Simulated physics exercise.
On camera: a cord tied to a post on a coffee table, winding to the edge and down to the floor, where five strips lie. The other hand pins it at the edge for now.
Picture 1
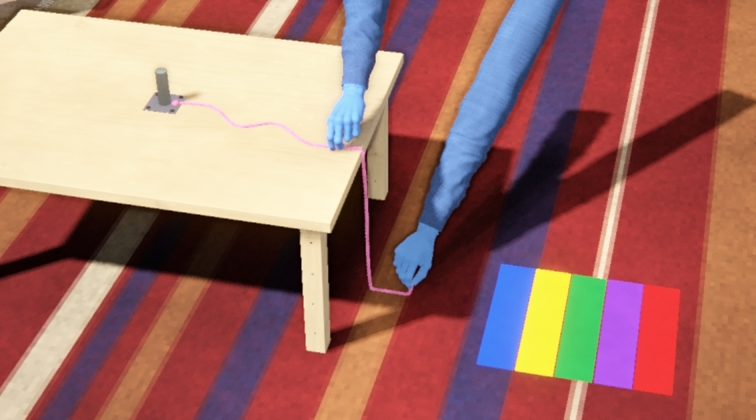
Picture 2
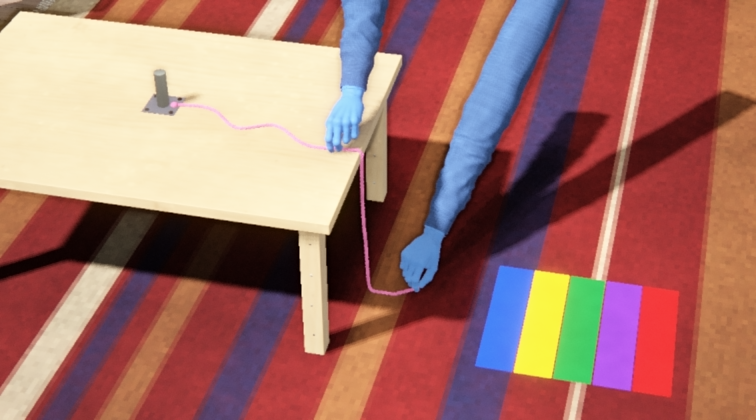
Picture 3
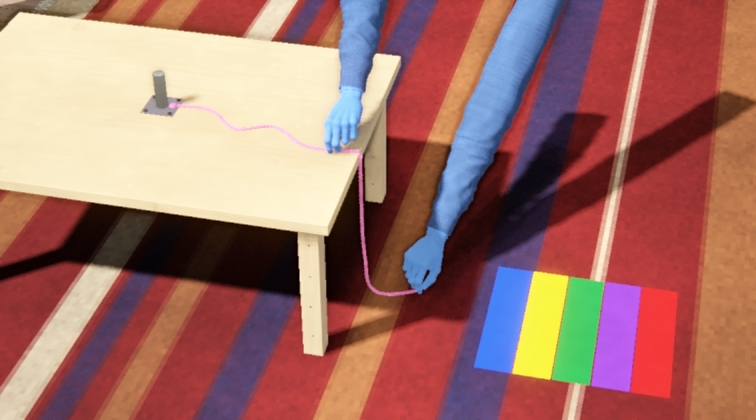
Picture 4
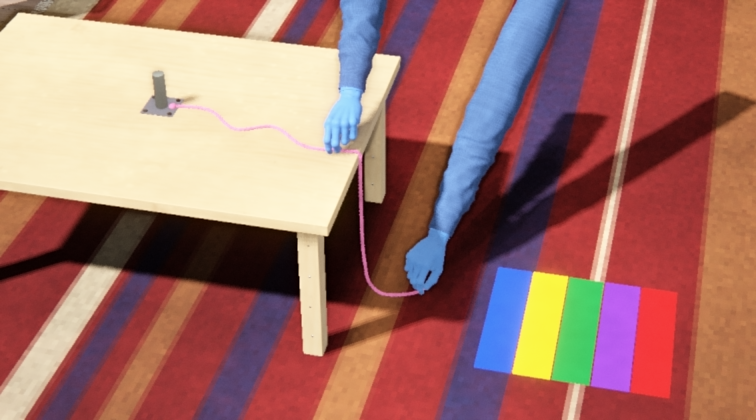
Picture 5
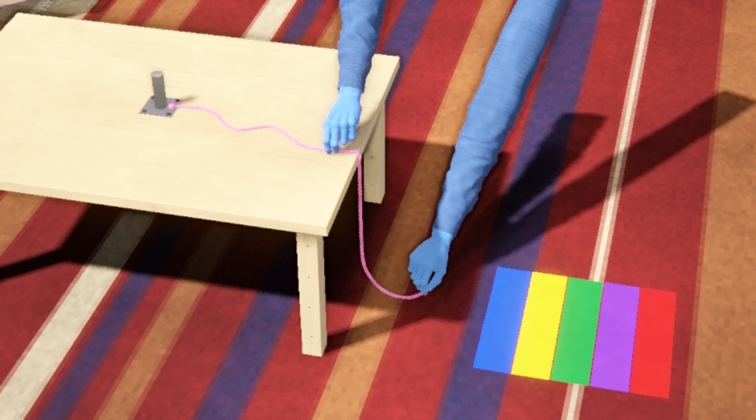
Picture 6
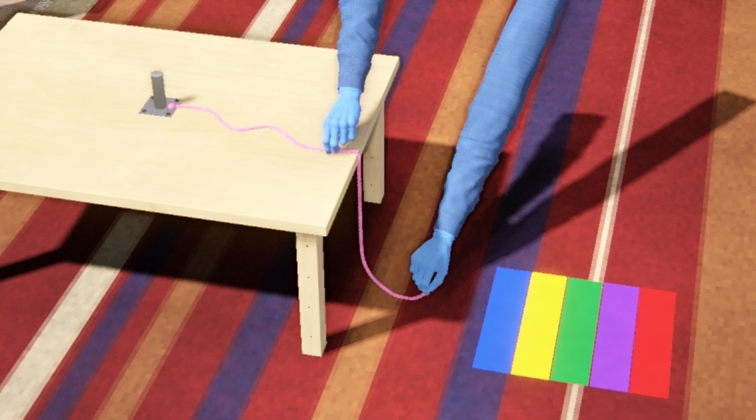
A blue hand pulls a pink cord's end slightly right while another pins it at the table edge.
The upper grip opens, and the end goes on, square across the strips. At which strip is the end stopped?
The end stops over the yellow strip.
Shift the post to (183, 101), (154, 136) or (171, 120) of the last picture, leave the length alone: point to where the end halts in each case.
About (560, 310), (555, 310) and (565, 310).
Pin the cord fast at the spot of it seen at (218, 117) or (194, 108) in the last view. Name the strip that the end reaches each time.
Try by try: Yellow; yellow.
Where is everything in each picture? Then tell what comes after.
End (412, 284); blue (500, 348); yellow (537, 354); green (576, 360); purple (615, 366); red (655, 372), in the first picture.
End (419, 287); cord through (204, 107) (251, 127) (308, 146) (362, 168) (364, 227) (368, 279), in the second picture.
End (422, 289), in the third picture.
End (423, 289); cord through (202, 108) (250, 129) (307, 147) (360, 169) (362, 228) (368, 281), in the fourth picture.
End (427, 290), in the fifth picture.
End (429, 291); cord through (201, 109) (249, 129) (305, 147) (359, 169) (361, 228) (375, 280), in the sixth picture.
A little later, end near (476, 298); short of the strips.
Next, end near (516, 304); over blue.
When it is tight, end near (539, 307); over yellow. It gets as far as the yellow strip.
